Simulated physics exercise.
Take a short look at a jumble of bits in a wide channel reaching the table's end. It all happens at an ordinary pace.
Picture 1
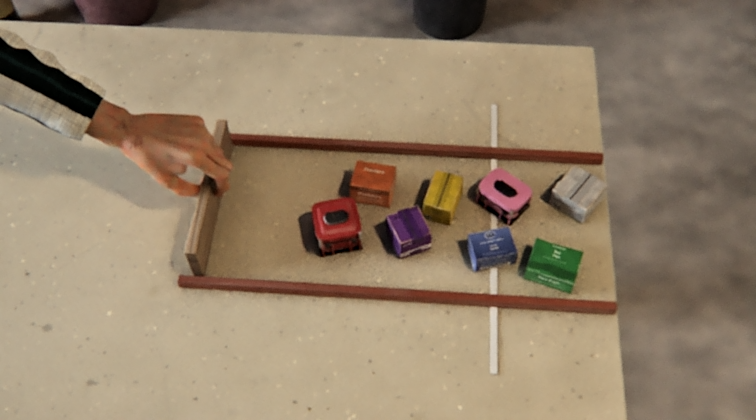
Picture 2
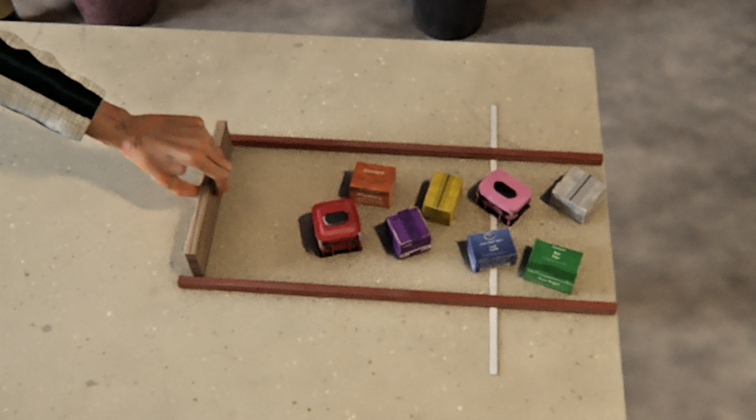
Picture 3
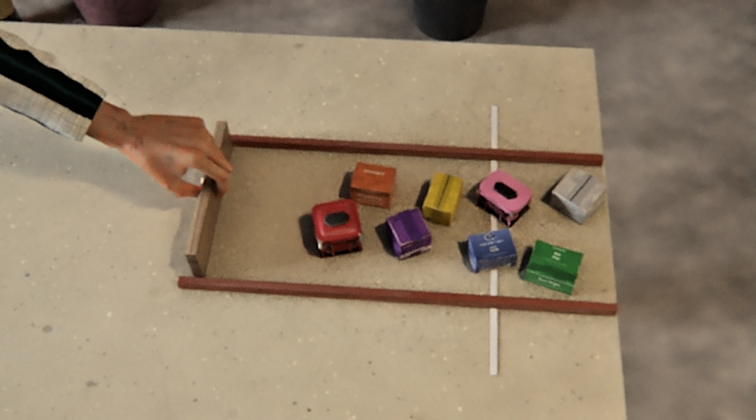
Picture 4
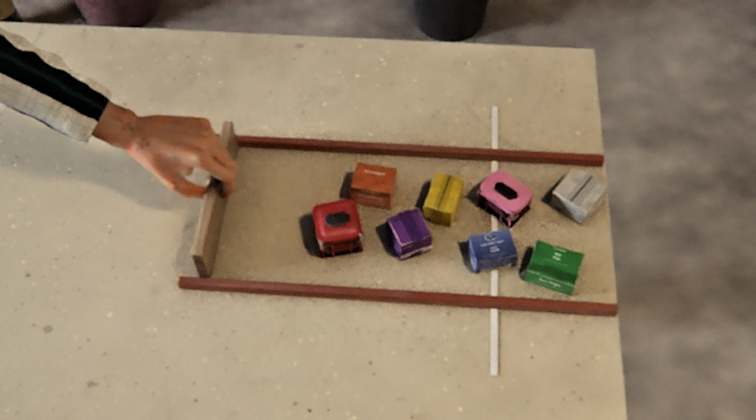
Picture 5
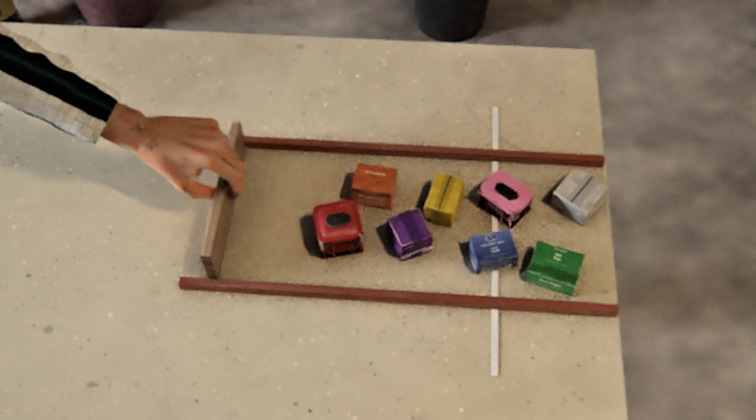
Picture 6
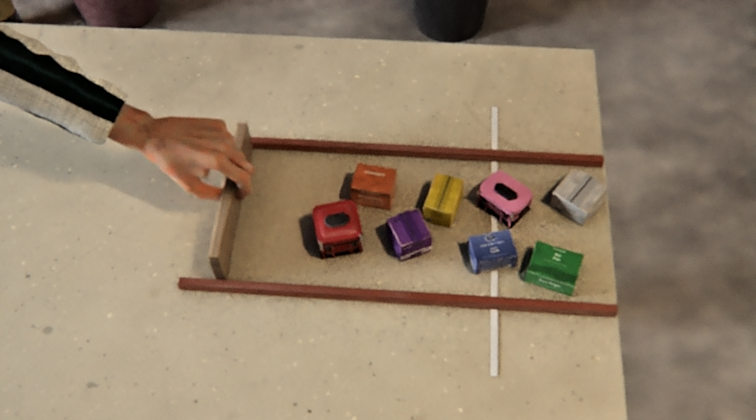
A hand in a dark sleeve with a pale stripe slides an upright wooden board slowly a short way to the right between two reddish-brown rails on a pale speckled tabletop, seen from above. Ahead of it sit red, orange, purple and yellow items, then blue, pink, green and whitish ones near the table's right edge, around a white strip of tape. The board touches none of them, and they and the view stay still.
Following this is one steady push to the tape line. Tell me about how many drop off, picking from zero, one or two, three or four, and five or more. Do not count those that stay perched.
The answer is one or two.
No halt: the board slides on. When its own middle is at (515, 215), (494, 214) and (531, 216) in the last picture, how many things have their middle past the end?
Result per place: 3; 2; 4.
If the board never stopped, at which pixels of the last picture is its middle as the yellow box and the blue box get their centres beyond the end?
Around (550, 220), then around (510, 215).
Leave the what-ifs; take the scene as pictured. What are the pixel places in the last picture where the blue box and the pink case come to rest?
Roughly (597, 263); the other one roughly (584, 205).
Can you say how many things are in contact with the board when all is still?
Looks like 2 of them, all told.
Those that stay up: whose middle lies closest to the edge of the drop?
That would be the blue box.
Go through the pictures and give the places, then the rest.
White box (578, 194); green box (554, 266); pink case (504, 196); board (211, 196); tape (494, 225), in the first frame.
Green box (553, 266); yellow box (443, 199), in the second frame.
Pink case (504, 198); blue box (492, 251), in the third frame.
White box (579, 196); purple box (409, 234), in the fourth frame.
Green box (555, 268); orange box (374, 186), in the fifth frame.
White box (579, 197); green box (554, 268); pink case (505, 199); board (232, 199); tape (494, 228), in the sixth frame.
A little later, none off yet; white box at rest near (579, 197); green box at rest near (554, 268); pink case at rest near (505, 199).
Next, none off yet; white box at rest near (579, 197); green box moving near (561, 271); pink case moving near (511, 199).
When it is over, the number that fall off is one or two; down, green box and white box.
